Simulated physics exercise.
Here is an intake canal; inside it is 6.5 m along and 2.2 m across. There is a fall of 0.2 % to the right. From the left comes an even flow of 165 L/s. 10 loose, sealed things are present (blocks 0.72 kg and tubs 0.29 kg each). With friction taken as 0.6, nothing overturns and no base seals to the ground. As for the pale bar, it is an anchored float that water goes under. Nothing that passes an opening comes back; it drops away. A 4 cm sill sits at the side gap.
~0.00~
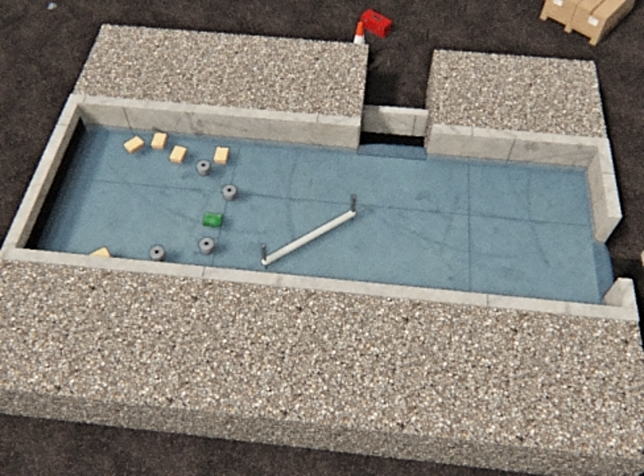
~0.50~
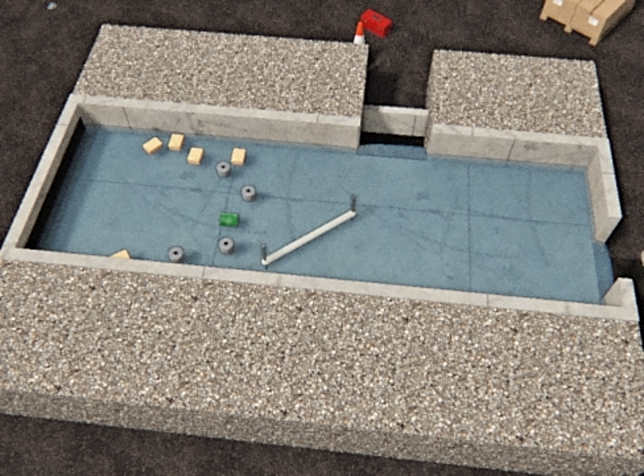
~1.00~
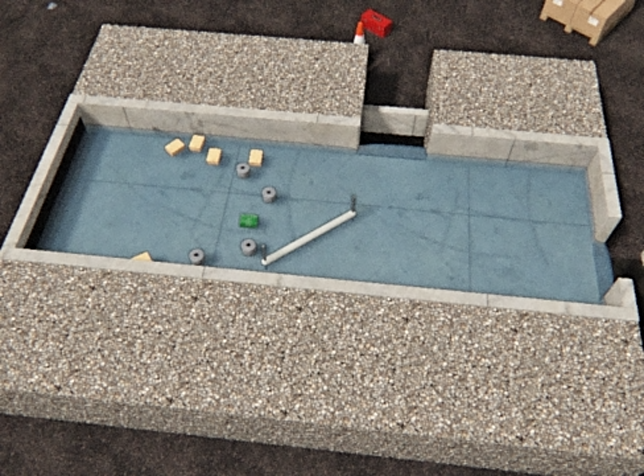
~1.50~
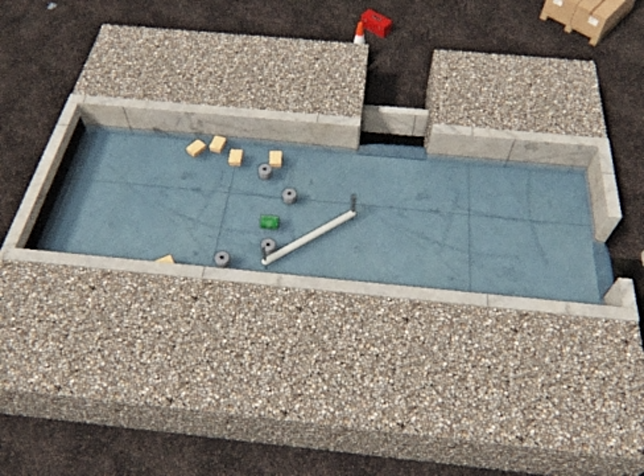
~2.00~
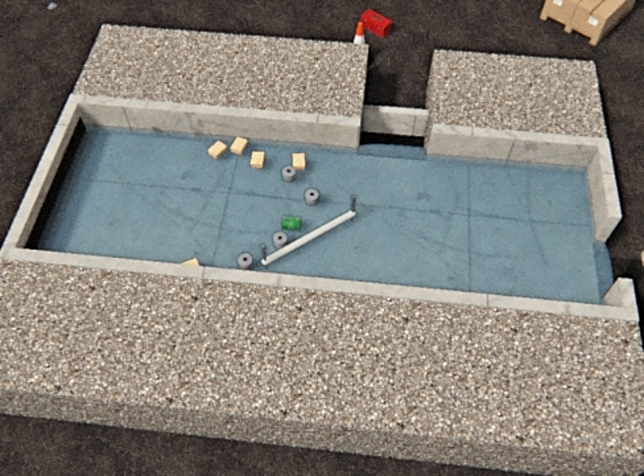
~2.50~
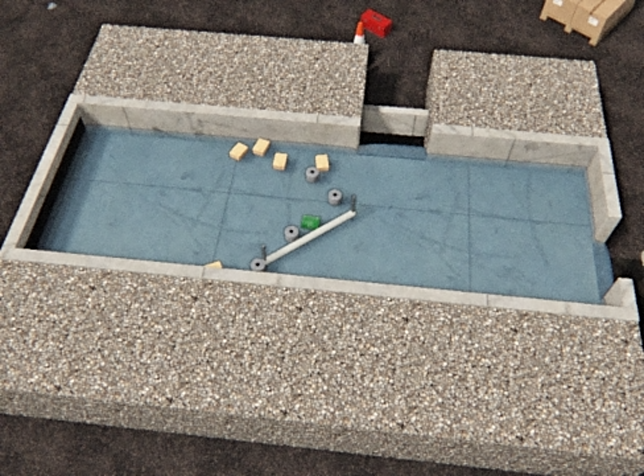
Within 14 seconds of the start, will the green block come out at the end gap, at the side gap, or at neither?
For the green block, side gap.
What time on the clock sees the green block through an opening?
Estimate: Close to 8.0 s.
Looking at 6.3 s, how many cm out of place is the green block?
It has shifted about 250 cm.
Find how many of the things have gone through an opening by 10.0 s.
The number is 7.
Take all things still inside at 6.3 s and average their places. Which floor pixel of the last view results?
I'd put it close to (399, 231) in the last view.
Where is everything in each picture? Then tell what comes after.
In the first picture, the green block at (213, 219), afloat; 15 cm deep round most things; 0 of 10 have shifted.
In the second picture, the green block at (229, 218) floats, 20 cm from its start; 16 cm deep round most things; 10 of 10 have shifted.
In the third picture, the green block at (249, 220) floats, 43 cm from its start; about 2370 L in view; 10 of 10 have shifted.
In the fourth picture, the green block at (269, 221) floats, 68 cm from its start; about 2380 L in view; 10 of 10 have shifted.
In the fifth picture, the green block at (291, 222), afloat, 94 cm from its start; about 2390 L in view; 10 of 10 have shifted.
In the sixth picture, the green block at (311, 221), afloat, 117 cm from its start; 16 cm deep round most things; 10 of 10 have shifted.
After 3.5 s the green block is near (334, 209), 1.4 m from its start, afloat; 0 of 10 are out; 10 afloat.
After 6.3 s the green block is near (405, 174), 2.4 m from its start, afloat; 5 of 10 are out; 5 afloat.
After 10.0 s the green block has gone out by the side gap; 7 of 10 are out; 3 afloat.
After 14.0 s the green block has gone out by the side gap; 8 of 10 are out; 2 afloat.
